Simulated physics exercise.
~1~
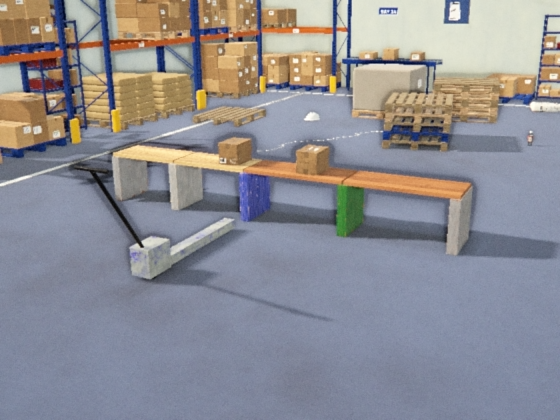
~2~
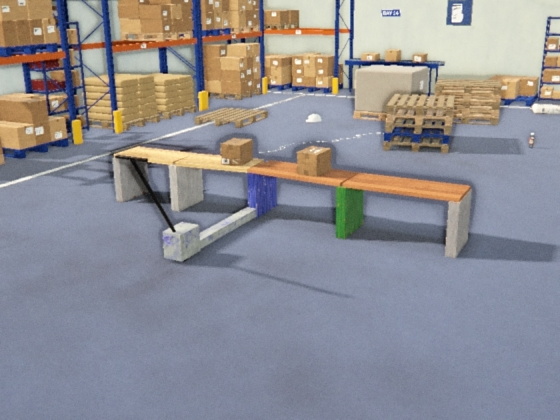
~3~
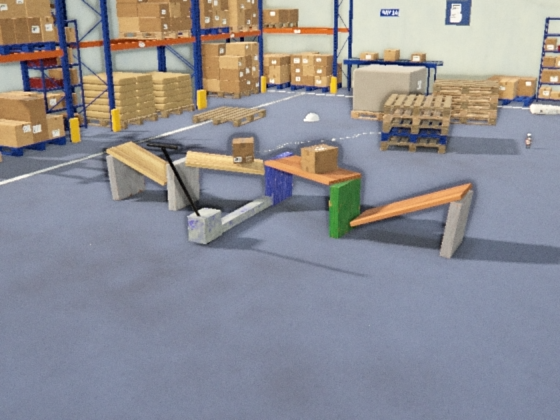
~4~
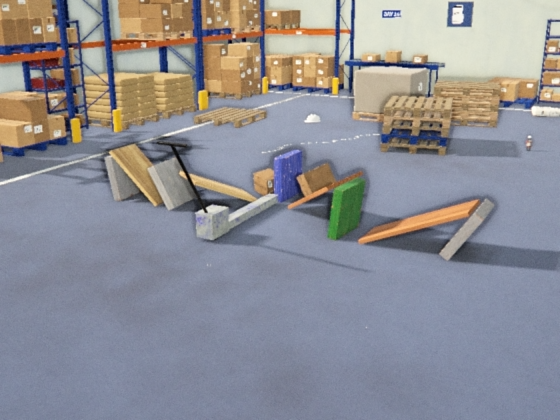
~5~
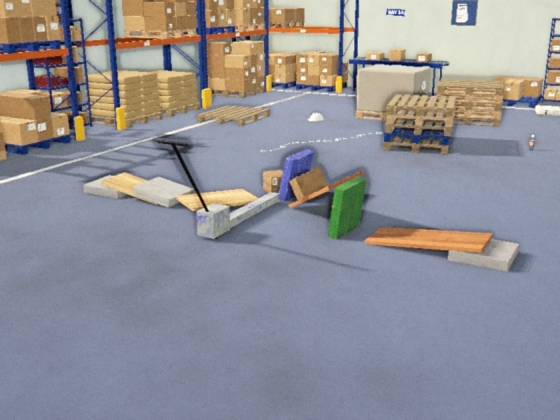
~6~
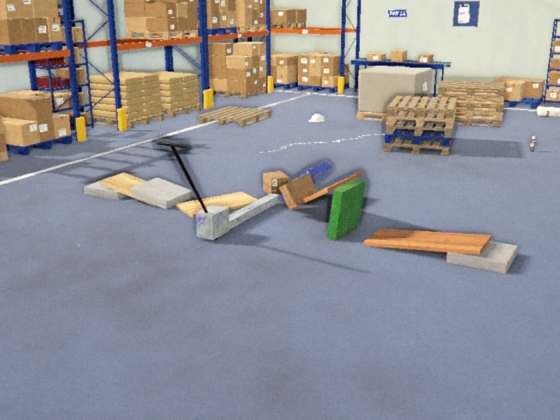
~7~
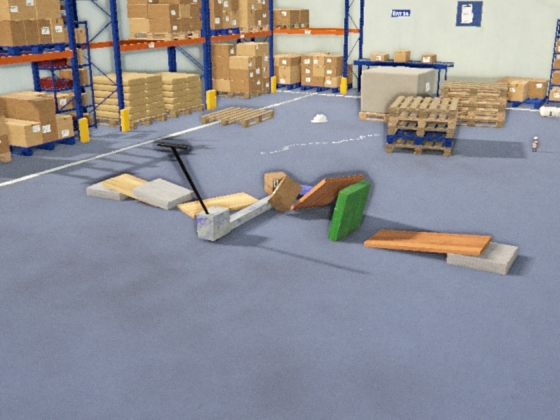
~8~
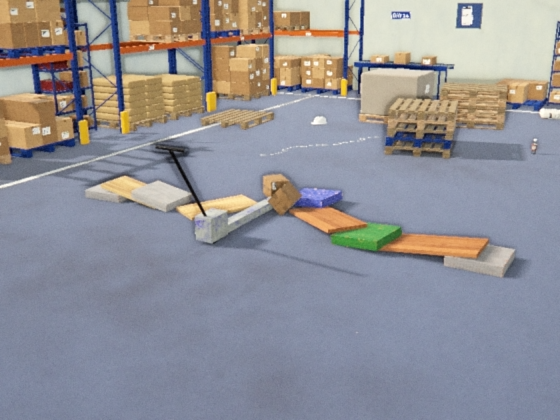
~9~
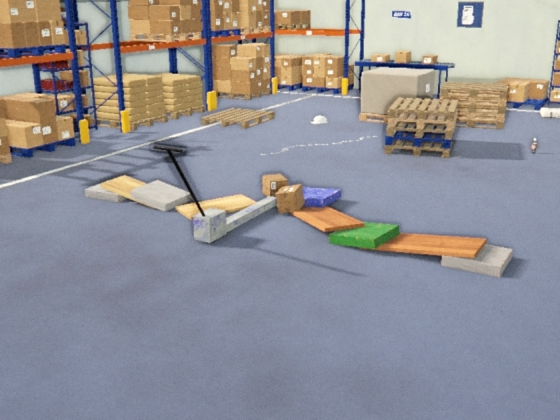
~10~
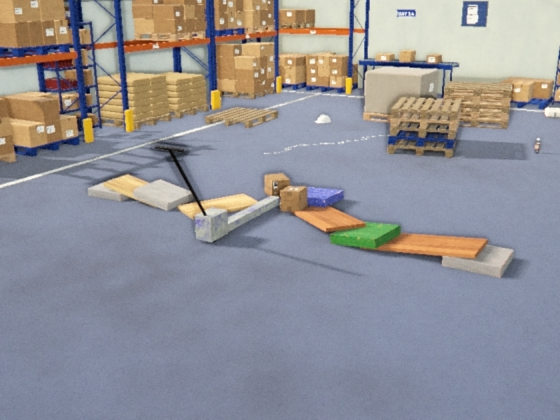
On a warehouse floor, a low jack slid into the blue upright of a long board rack, and the boards, cartons and grey uprights tumbled down; the blue upright toppled next, then the green one, leaving everything lying flat or heaped.
